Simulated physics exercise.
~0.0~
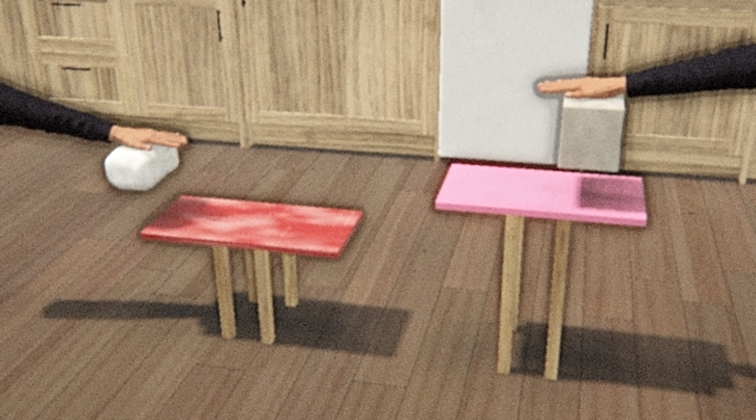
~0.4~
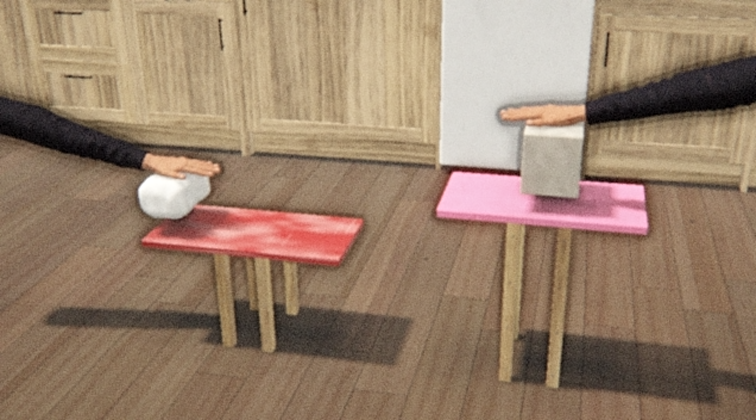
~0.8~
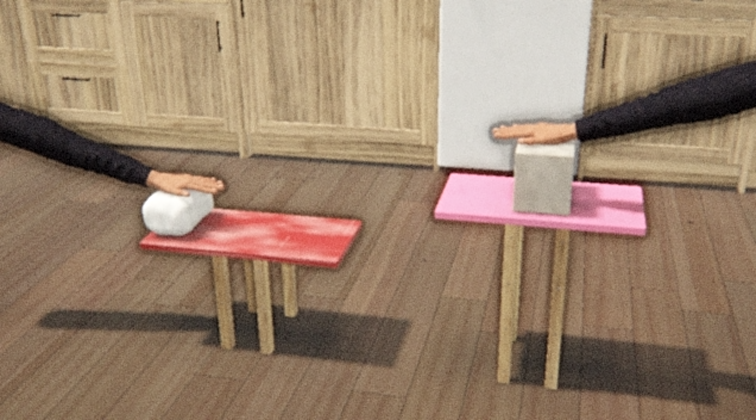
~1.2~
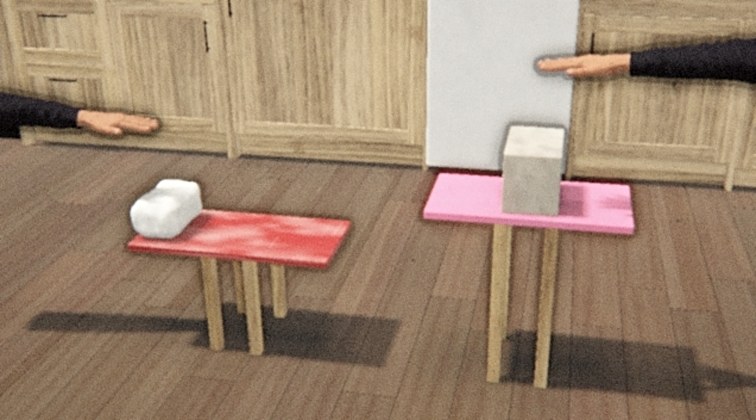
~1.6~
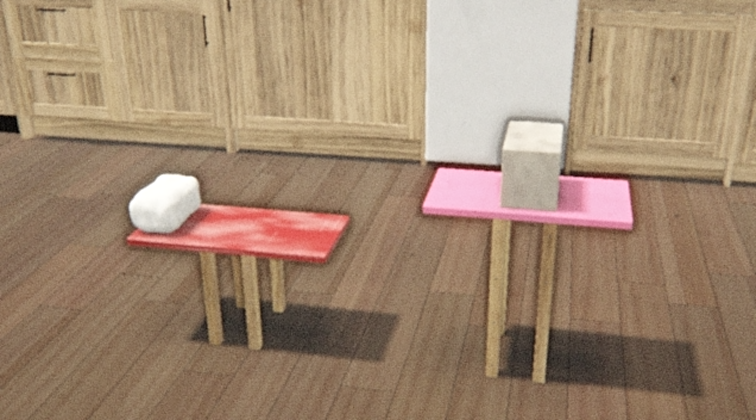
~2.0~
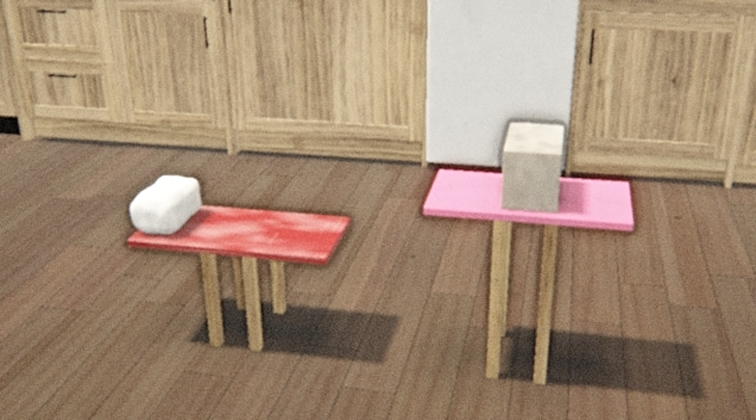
To begin with, two hands reach in from opposite sides of a wood-floored room, the left one with a rounded white cushion beside a low red table, the right one with an upright pale grey slab over a taller pink stand. The cushion moves right and down toward the table's left end while the slab moves left and down toward the stand. Both come to rest on the tops. The hands then let go and draw back out of view. Left alone, the cushion and slab stay put, and both supports remain flat on their feet.
